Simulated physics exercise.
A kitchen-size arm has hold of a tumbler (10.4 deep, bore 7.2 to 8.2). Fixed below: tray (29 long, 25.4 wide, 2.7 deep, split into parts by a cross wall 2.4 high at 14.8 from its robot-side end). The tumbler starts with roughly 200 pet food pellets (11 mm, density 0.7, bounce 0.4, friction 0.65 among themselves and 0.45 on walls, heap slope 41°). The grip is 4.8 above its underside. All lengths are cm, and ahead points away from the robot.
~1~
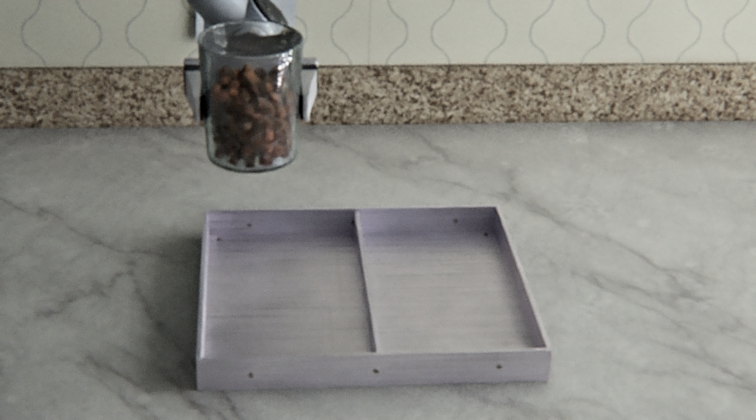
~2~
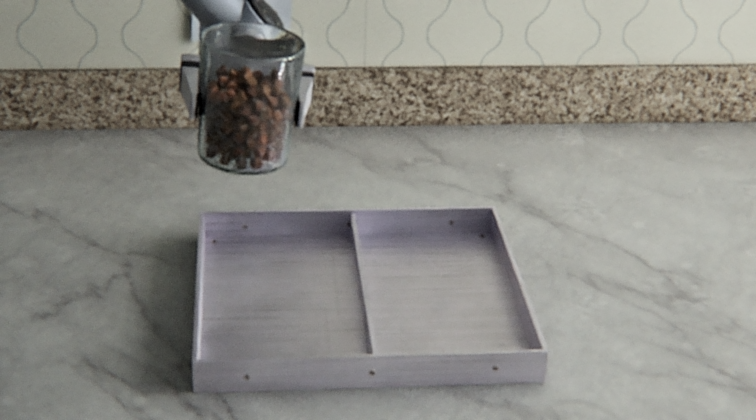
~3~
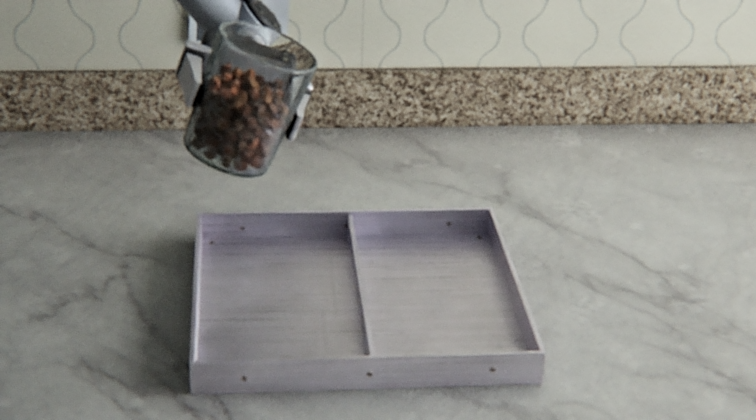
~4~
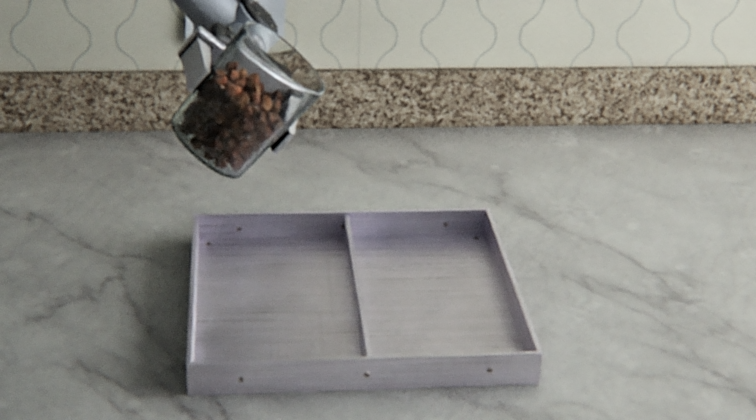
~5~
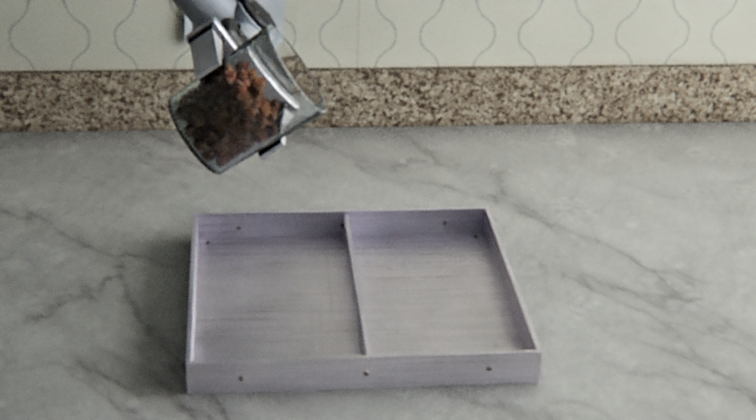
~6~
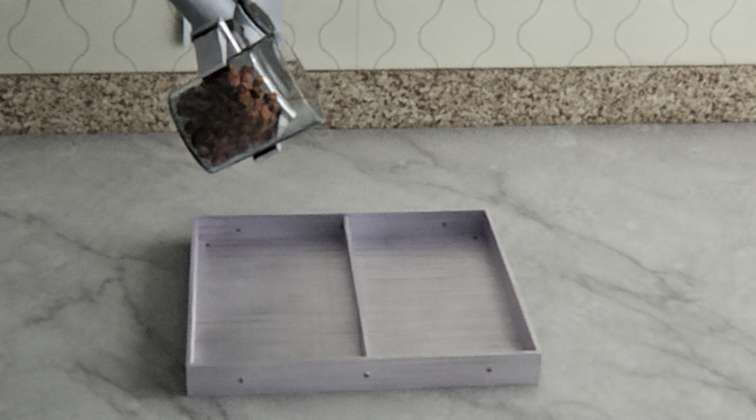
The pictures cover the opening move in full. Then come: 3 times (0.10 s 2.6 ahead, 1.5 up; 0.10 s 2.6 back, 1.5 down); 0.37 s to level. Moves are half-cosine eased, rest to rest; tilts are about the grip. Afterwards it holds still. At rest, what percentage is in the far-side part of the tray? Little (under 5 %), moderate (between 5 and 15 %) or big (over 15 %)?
Share in the far-side part of the tray: Moderate (between 5 and 15 %).
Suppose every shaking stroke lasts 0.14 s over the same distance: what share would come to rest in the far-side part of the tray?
Then about 0 per cent.
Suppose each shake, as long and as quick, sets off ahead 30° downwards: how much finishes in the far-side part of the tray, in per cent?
Some 0 per cent.
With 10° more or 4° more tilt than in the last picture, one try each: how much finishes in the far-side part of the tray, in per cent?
Some 25 and 15 per cent.
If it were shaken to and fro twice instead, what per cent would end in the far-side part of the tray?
It would be near 5 per cent.
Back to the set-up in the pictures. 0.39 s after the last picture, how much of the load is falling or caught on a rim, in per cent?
About 6 per cent.
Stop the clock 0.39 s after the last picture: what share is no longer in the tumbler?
About 10 per cent by then.
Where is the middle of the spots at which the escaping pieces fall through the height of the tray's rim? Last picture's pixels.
Around (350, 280).
Then, 0.39 s later, tilted 61° forward, highest piece 22 above the table; 185 in the tumbler, 5 in the far-side part, 12 in flight or on a rim.
Then, 0.78 s later, tilted 33° forward, highest piece 23 above the table; 166 in the tumbler, 19 in the robot-side part, 14 in the far-side part, 1 on the table or floor, 2 in flight or on a rim.
Then, 1.17 s later, level, highest piece 24 above the table; 166 in the tumbler, 19 in the robot-side part, 16 in the far-side part, 1 on the table or floor.
Then, 2.22 s later, level, highest piece 24 above the table; 166 in the tumbler, 19 in the robot-side part, 16 in the far-side part, 1 on the table or floor.
At rest, 166 in the tumbler, 19 in the robot-side part, 16 in the far-side part, 1 on the table or floor. That is 8 % in the far-side part of the tray.
